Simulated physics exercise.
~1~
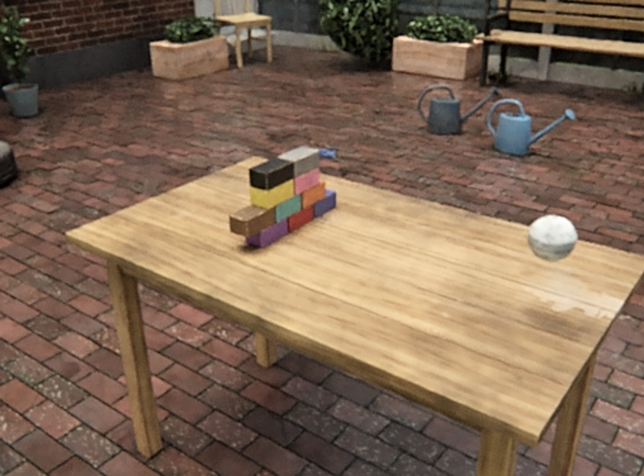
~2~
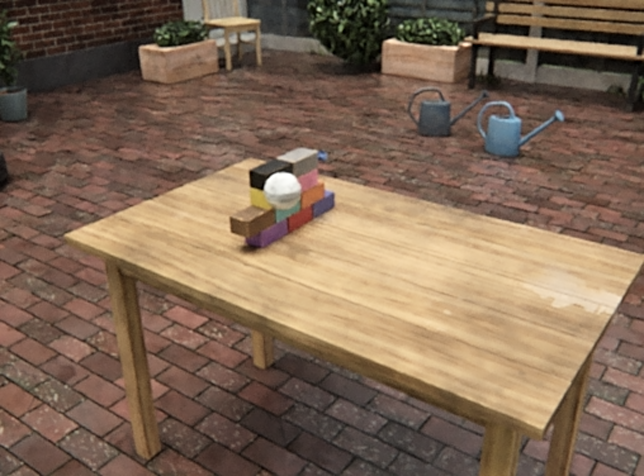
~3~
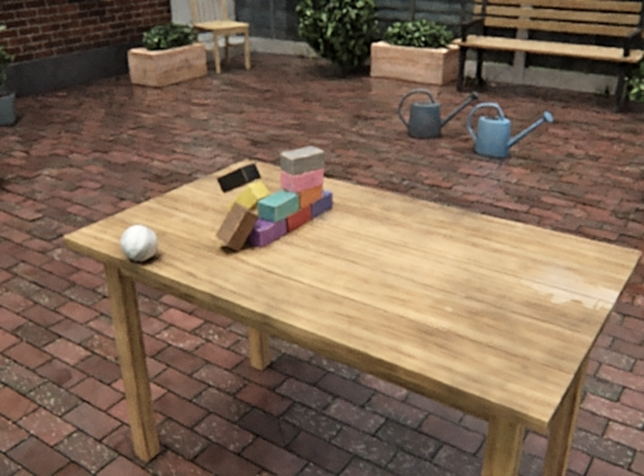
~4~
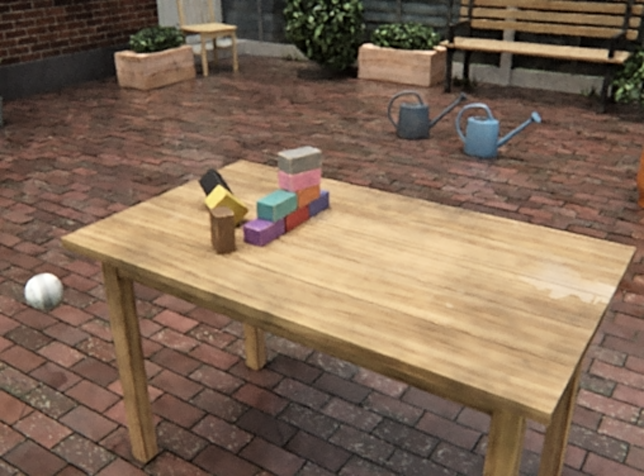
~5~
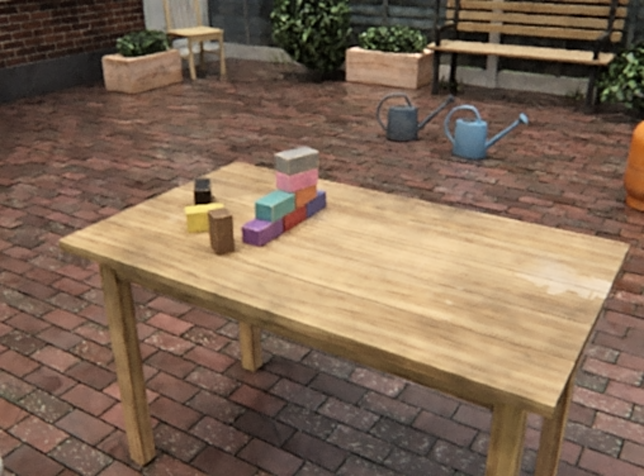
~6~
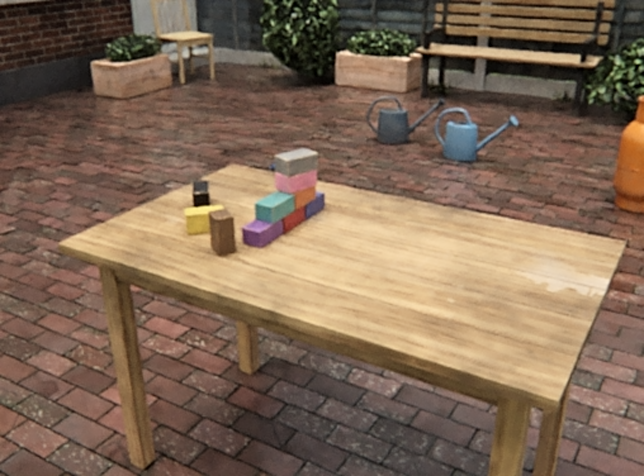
A white ball flies in from the right above a wooden table on a brick patio, heading for a stepped pile of colourful blocks. It reaches the left part of the pile, then carries on toward the table's left end as the black, yellow and brown blocks tip away. The ball leaves the table and drops toward the ground at the lower left, passing out of view. The three loosened blocks tumble and settle on the tabletop to the left. The purple, turquoise, pink, grey, red, orange and blue blocks remain stacked beside them.
